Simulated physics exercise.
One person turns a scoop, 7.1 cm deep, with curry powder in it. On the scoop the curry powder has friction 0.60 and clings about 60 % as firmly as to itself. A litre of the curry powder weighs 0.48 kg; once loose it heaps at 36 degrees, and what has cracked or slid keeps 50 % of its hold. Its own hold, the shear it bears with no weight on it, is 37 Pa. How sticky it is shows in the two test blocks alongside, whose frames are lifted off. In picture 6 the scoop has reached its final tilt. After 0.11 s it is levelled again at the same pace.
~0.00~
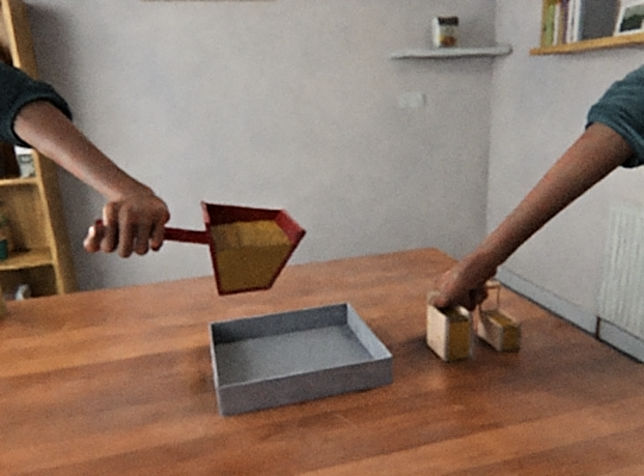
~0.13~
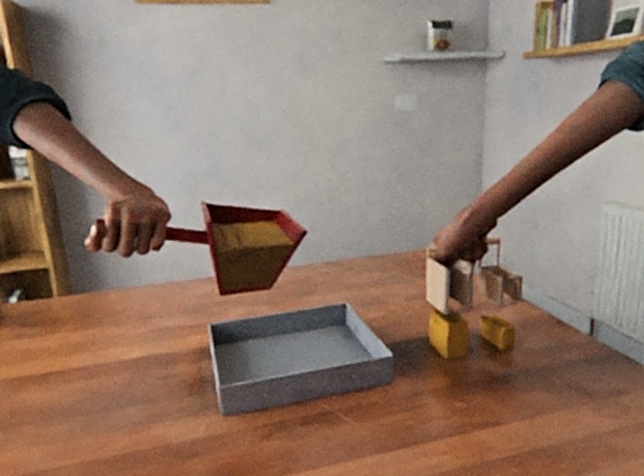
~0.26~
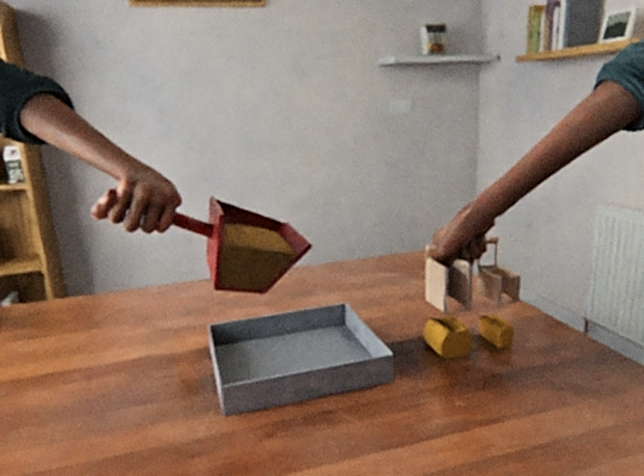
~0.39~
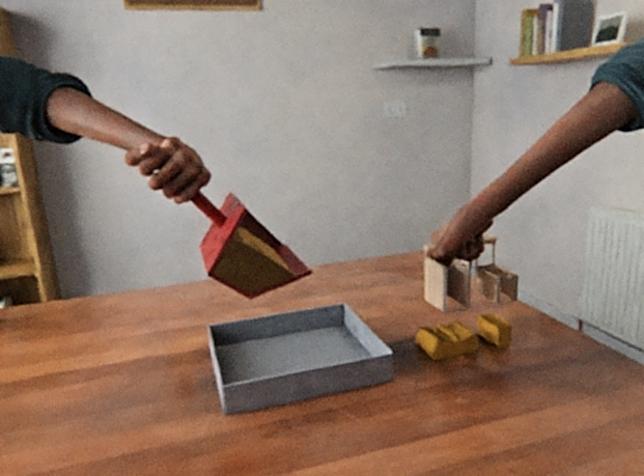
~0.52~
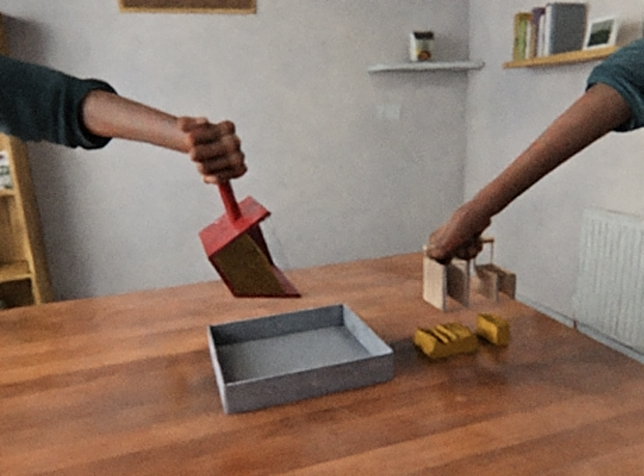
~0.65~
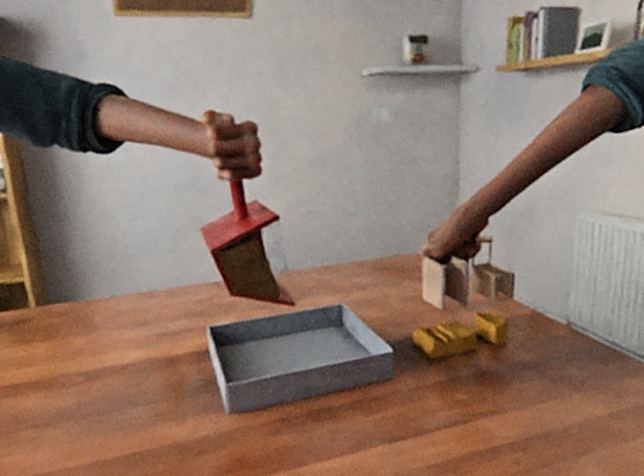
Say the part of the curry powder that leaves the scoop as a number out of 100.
The part of the curry powder that leaves the scoop is near 3 %.
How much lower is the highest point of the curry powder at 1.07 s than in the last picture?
About 1.0 cm.
By 0.84 s, the scoop is at 69 degrees and 0 % has left it.
By 1.07 s, the scoop is at 29 degrees and 2 % has left it.
By 1.29 s, the scoop is at 0 degrees and 3 % has left it.
By 1.52 s, the scoop is at 0 degrees and 3 % has left it.
By 1.63 s, at the end, the scoop is at 0 degrees and 3 % has left it.
